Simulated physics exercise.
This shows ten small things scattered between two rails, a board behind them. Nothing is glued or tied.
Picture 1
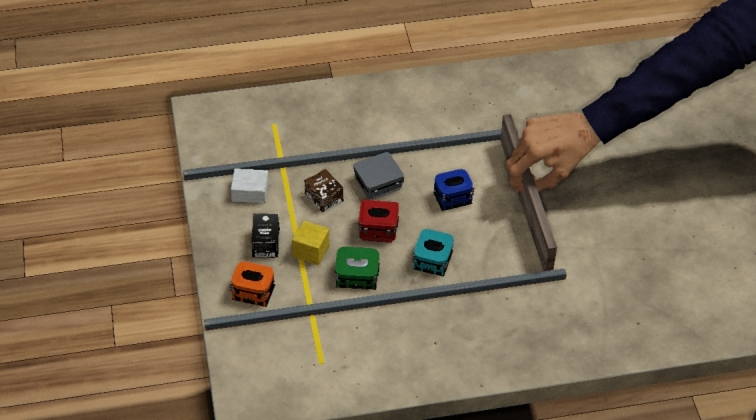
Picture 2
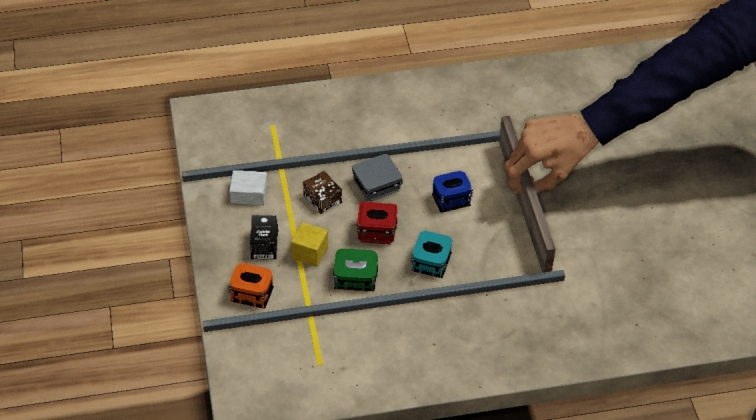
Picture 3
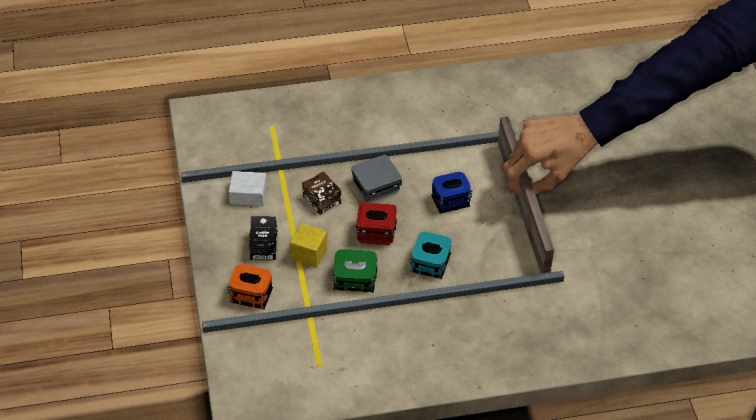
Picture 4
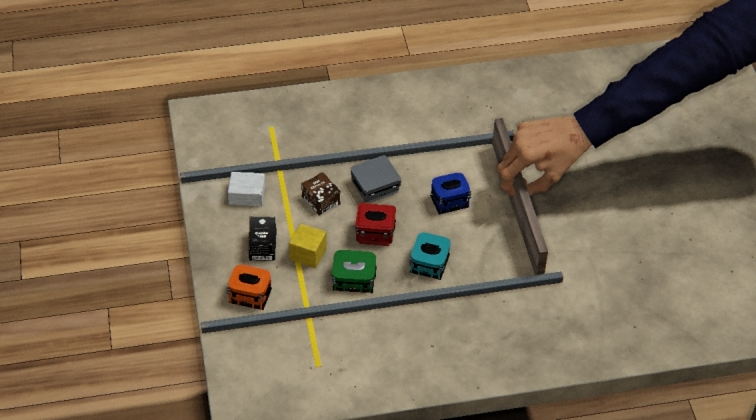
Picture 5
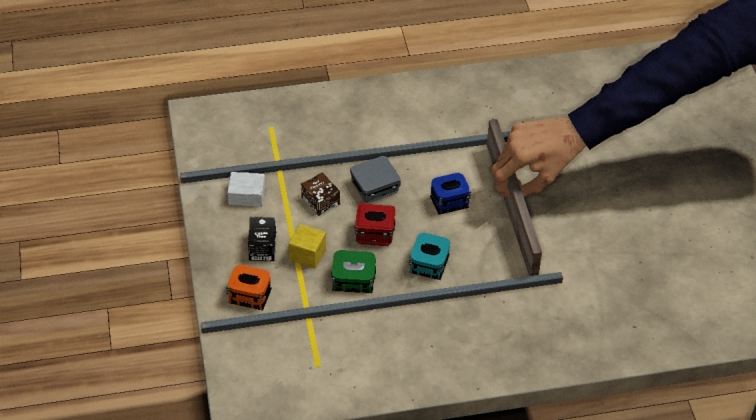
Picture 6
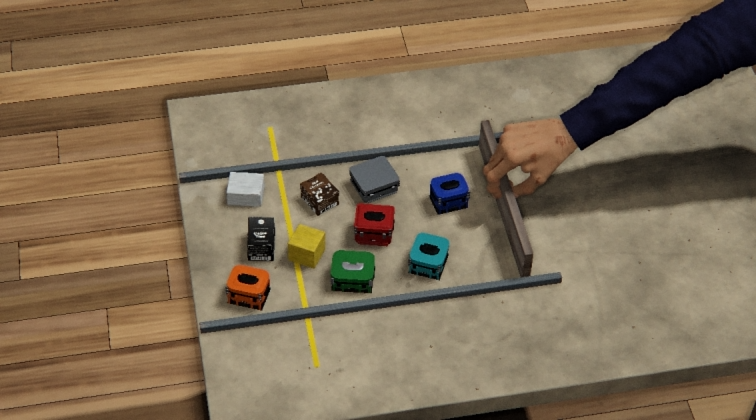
On a grey slab laid over a wood-plank floor, seen from above at an angle, two blue-grey rails run either side of ten small objects. White, black and orange ones sit left of a yellow tape line, with yellow, brown, grey, red, green, blue and teal ones to its right. A dark-sleeved hand slides an upright brown board slightly leftward, leaving the objects essentially unmoved, while the view shifts almost imperceptibly.
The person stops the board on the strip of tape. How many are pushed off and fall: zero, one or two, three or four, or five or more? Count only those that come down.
Here the number that fall off is zero.
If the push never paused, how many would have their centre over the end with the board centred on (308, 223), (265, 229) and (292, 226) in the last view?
It would be 0, 1 and 0.
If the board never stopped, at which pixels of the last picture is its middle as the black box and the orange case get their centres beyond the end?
For the black box at (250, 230), for the orange case at (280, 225).
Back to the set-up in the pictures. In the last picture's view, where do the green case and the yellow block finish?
First (248, 290), then (245, 262).
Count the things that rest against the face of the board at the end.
The number is 4.
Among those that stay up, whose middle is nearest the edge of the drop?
That is the orange case.
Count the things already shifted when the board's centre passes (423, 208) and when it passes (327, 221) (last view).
2 and 10.
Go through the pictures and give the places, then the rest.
Orange case (253, 284); white block (250, 186); black box (265, 235); board (527, 191); tape (296, 236), in the first picture.
White block (248, 188); yellow block (310, 244), in the second picture.
Black box (263, 238); brown box (322, 193), in the third picture.
Orange case (250, 287); green case (354, 272), in the fourth picture.
White block (247, 189); board (513, 196), in the fifth picture.
Orange case (249, 287); white block (246, 189); black box (261, 239); board (505, 197); tape (292, 239), in the sixth picture.
Soon after, none off yet; orange case at rest near (249, 287); white block at rest near (246, 189); black box at rest near (261, 239).
After that, none off yet; orange case displaced a little near (234, 291); white block displaced a little near (228, 190); black box displaced a little near (247, 240).
In the end, the number that fall off is zero.
